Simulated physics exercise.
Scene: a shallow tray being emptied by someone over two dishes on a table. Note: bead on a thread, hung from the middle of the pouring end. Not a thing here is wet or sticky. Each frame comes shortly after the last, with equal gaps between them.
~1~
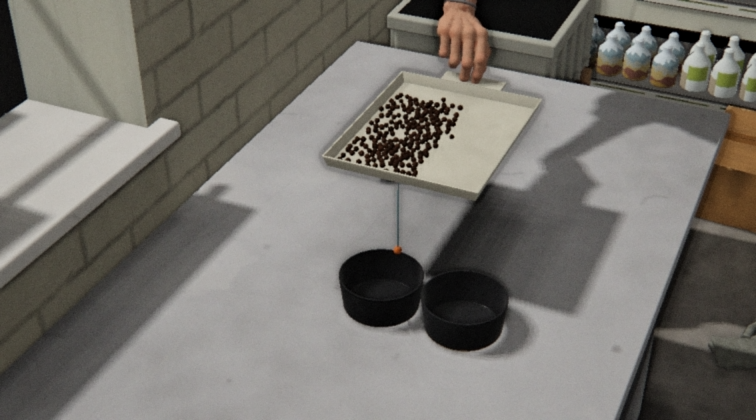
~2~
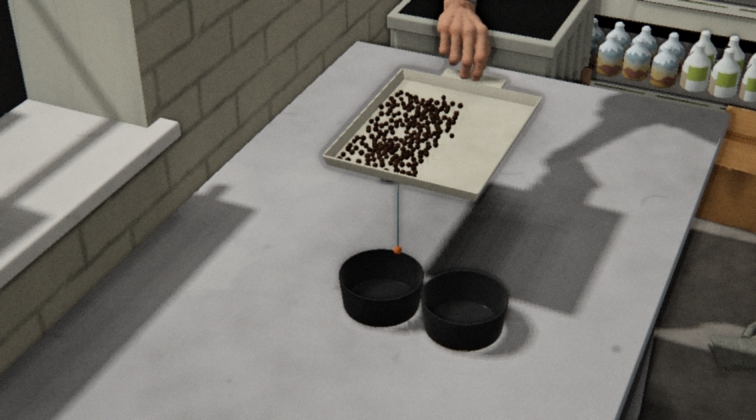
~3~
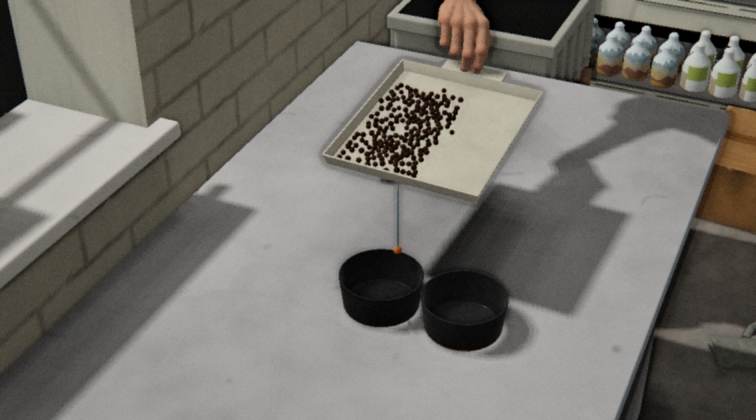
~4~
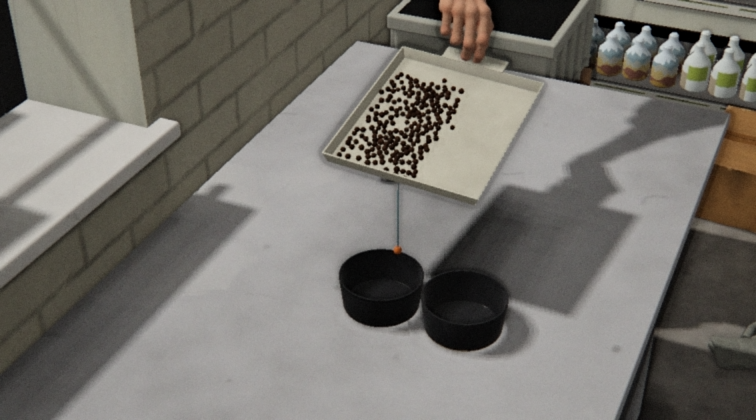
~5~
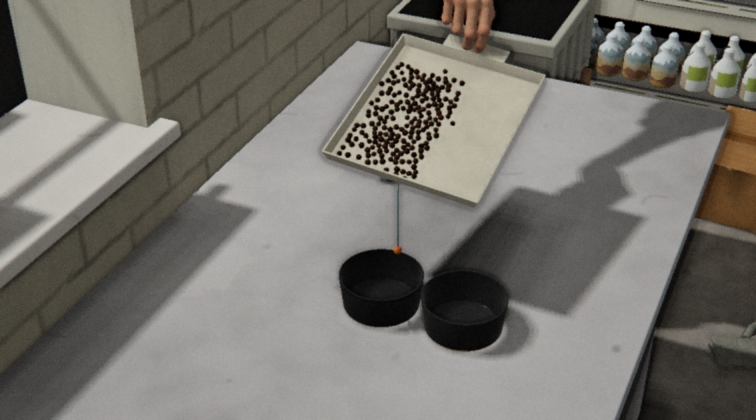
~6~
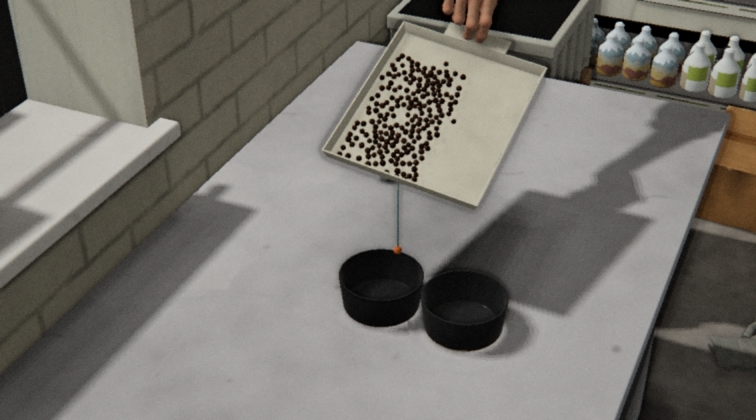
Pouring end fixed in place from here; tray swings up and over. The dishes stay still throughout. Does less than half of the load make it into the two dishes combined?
No - more than half does.
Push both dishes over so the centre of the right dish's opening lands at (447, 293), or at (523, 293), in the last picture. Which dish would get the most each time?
For the two places in order: The rightward one, the leftward one.
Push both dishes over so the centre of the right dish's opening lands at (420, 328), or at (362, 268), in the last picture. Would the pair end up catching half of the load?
The pair would catch the lesser share the first time and the lesser share the second time.
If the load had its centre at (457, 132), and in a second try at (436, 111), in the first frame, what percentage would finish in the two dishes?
In turn 90 and 90 in a hundred.
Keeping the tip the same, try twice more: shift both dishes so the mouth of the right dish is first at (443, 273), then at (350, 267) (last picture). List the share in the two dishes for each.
Trial 1 around 80 percent, trial 2 around 0 percent.
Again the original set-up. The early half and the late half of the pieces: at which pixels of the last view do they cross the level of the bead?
First near (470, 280), later near (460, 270).
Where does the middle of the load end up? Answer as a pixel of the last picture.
Near (466, 320).
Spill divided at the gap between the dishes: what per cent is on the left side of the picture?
About 10 percent of the spill.
Soon, tray tipped steeply; about two thirds on the tray; about a quarter in the right dish; a stray few outside both; a small part in the air.
A while on, tray tipped past a quarter turn; a stray few on the tray; most in the right dish; a small part in the left dish; a small part outside both; a stray few in the air.
Towards the end, tray tipped past a quarter turn; most in the right dish; a small part in the left dish; a small part outside both.
Finally, tray tipped past a quarter turn; most in the right dish; a small part in the left dish; a small part outside both.
